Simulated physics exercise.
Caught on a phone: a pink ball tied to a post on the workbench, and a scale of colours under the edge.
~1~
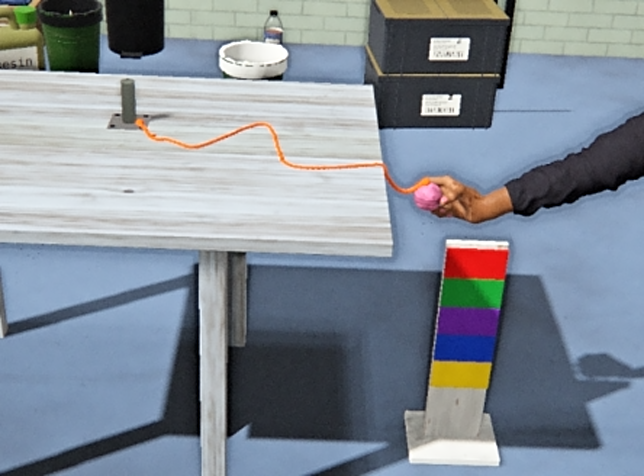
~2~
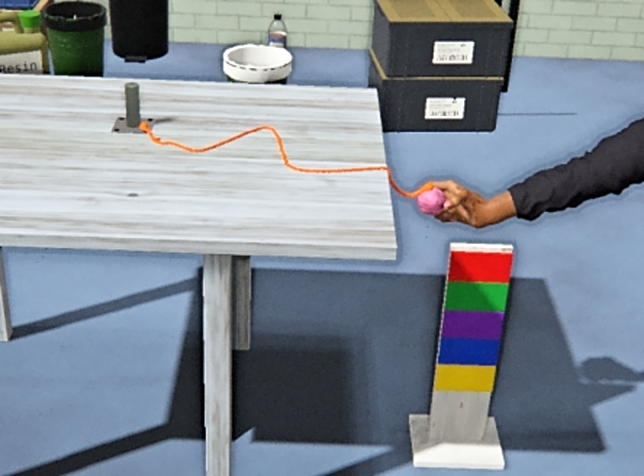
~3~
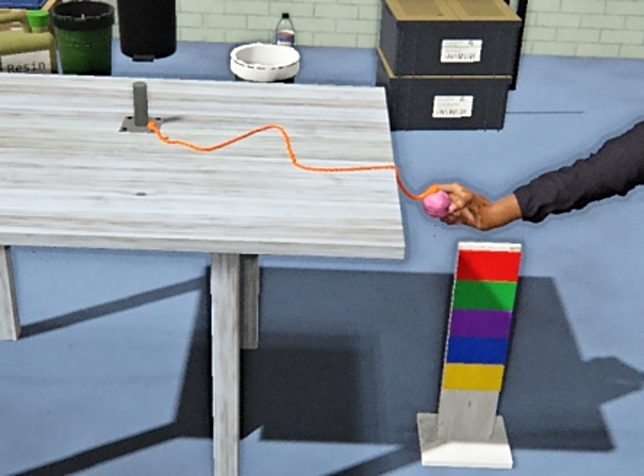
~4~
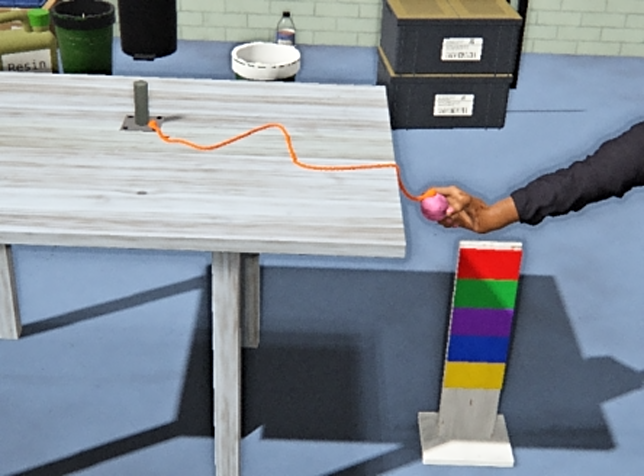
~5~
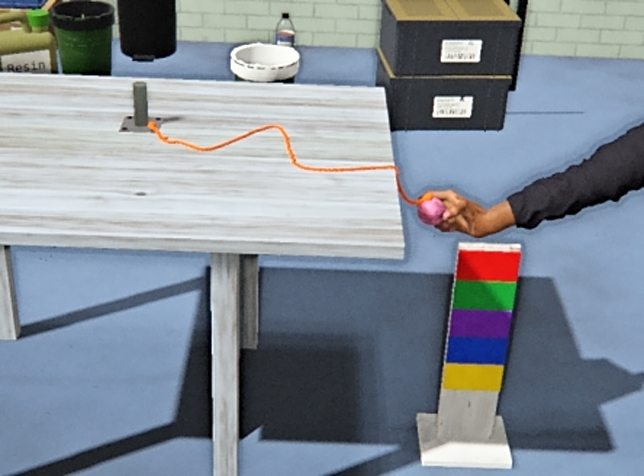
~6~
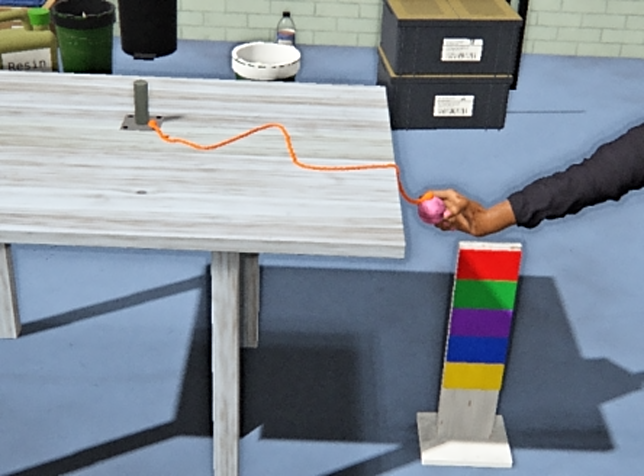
At a workbench, a hand holding a pink ball on an orange cord tied to a post, barely moving beside a colour scale.
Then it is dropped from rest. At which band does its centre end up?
Its centre hangs level with the blue band.
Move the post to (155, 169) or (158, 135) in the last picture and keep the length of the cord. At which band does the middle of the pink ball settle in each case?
Try by try: Yellow; yellow.
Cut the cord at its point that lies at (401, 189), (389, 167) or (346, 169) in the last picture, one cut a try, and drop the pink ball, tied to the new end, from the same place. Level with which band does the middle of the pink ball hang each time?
In that order: Purple; green; red.
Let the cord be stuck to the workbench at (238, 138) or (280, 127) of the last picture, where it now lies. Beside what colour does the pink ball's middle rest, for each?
Try by try: Purple; green.
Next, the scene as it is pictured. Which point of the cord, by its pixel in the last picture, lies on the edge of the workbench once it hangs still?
It lies at about (290, 147).
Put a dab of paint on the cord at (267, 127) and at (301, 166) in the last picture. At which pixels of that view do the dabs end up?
At (327, 146), then (392, 198).
Early on, ball near (355, 329); level with blue.
Midway, ball near (394, 342); level with blue.
Finally, ball near (376, 338); level with blue. Its middle rests at the blue band.
